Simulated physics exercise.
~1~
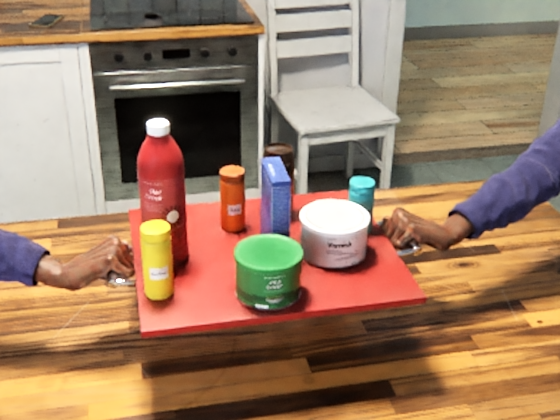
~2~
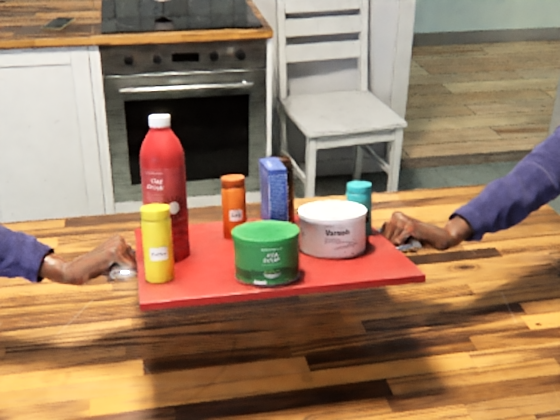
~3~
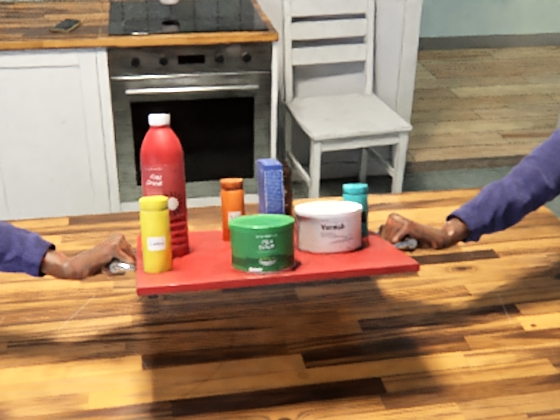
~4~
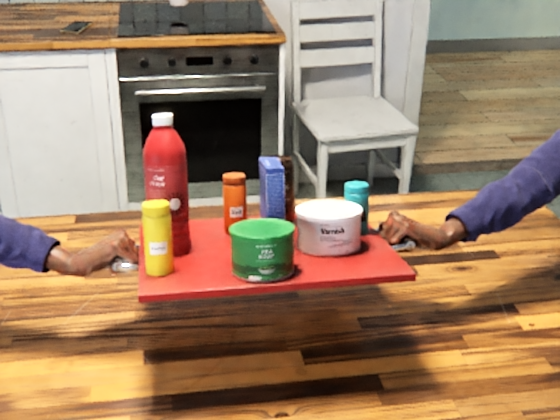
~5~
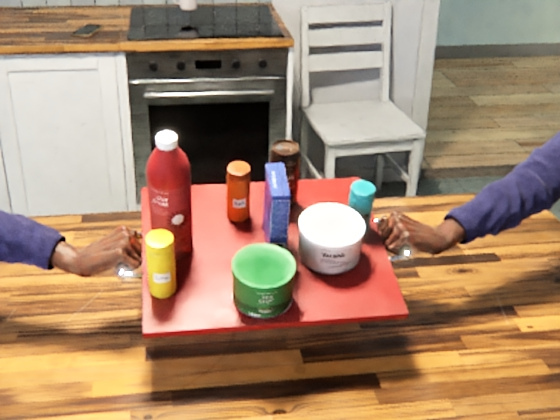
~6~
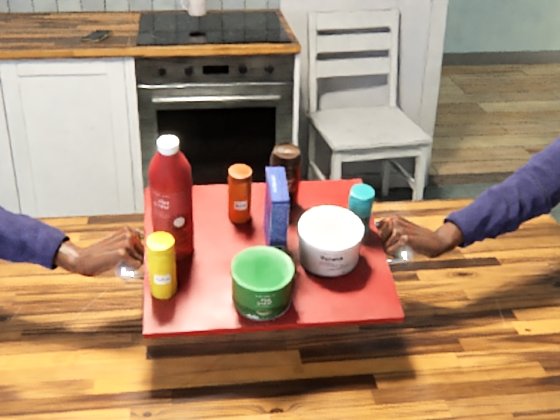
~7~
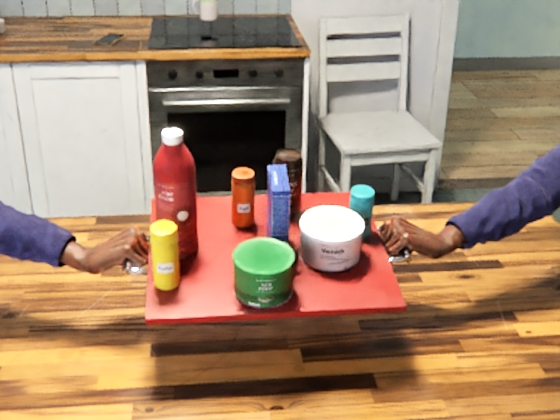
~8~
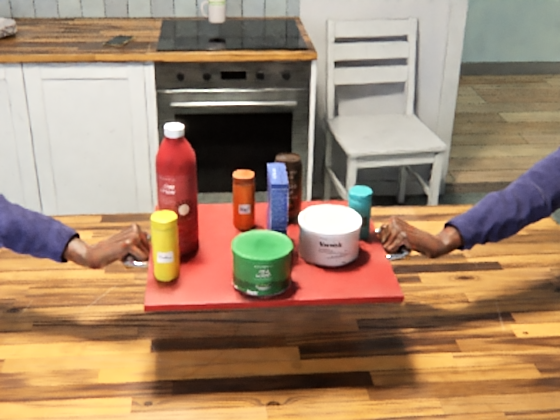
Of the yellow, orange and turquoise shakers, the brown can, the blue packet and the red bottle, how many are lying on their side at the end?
None of them are lying on their side at the end. The three shakers, the brown can, the blue packet and the red bottle are all still standing upright on the tray.
